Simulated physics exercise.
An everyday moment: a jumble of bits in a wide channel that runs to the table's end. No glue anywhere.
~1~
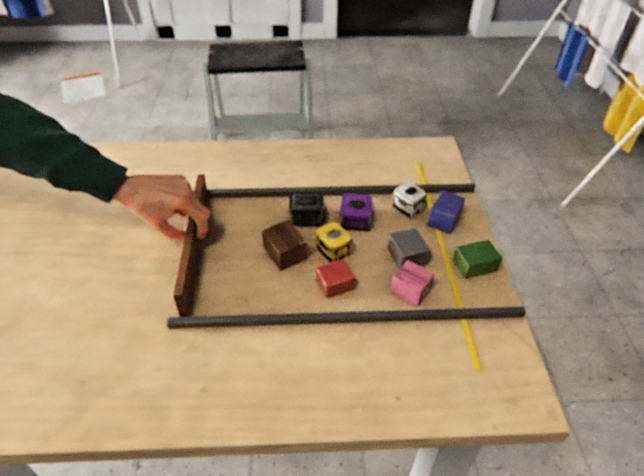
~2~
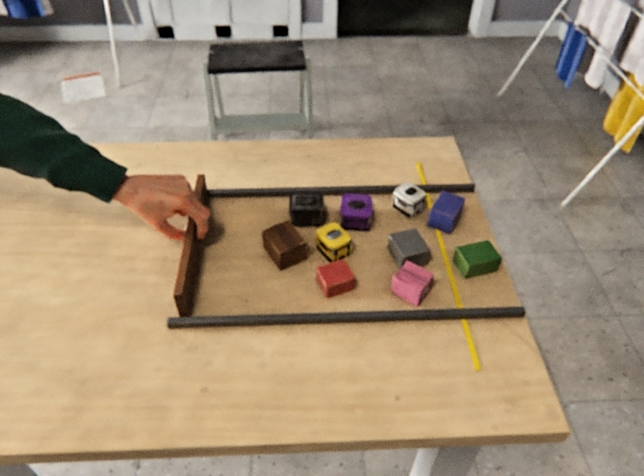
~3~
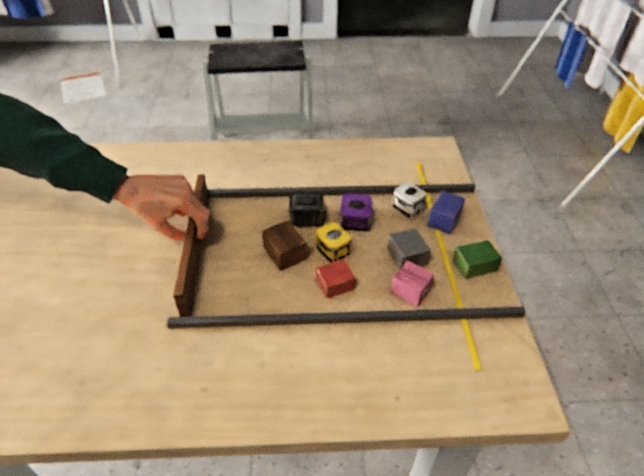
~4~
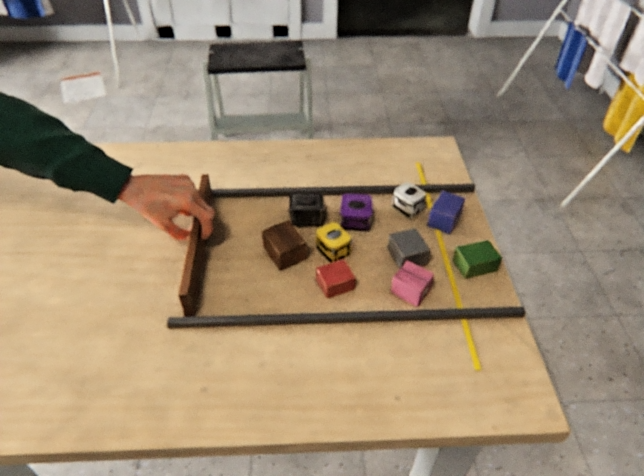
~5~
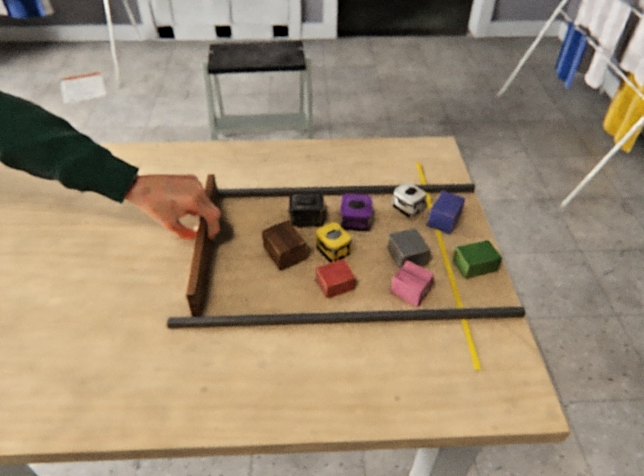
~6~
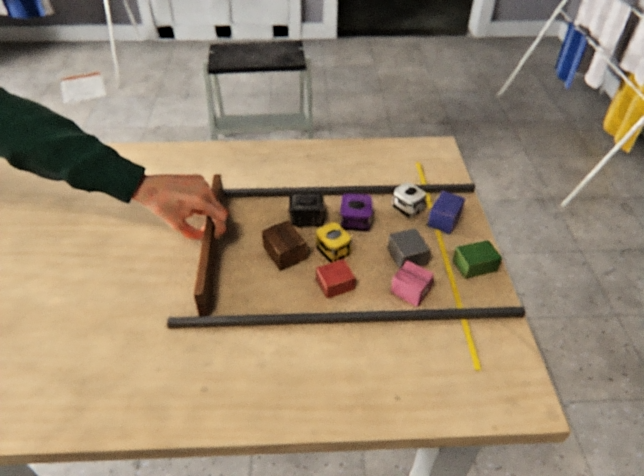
On a wooden tabletop, a hand holds a brown board still, then slides it slightly right toward scattered coloured blocks between dark rails.
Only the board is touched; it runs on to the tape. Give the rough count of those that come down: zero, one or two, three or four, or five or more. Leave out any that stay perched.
Here the number that fall off is three or four.
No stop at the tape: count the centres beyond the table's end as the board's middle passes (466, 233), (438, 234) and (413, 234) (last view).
Past the end: 6, 3 and 1.
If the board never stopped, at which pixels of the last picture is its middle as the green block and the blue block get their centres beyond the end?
For the green block at (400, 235), for the blue block at (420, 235).
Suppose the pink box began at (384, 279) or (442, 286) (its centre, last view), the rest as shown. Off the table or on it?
In turn it stays on; survives.
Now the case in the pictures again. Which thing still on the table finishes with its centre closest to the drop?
Foremost is the purple case.
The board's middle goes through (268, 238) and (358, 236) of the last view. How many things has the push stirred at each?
1 and 8.
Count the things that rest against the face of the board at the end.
3 of them.
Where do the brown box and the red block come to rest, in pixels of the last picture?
The brown box stops around (461, 244); the red block around (470, 279).
Early on, none off yet; green block at rest near (477, 259); blue block at rest near (446, 212); white case at rest near (409, 200).
Finally, the number that fall off is three or four; lost, grey block, blue block and green block.
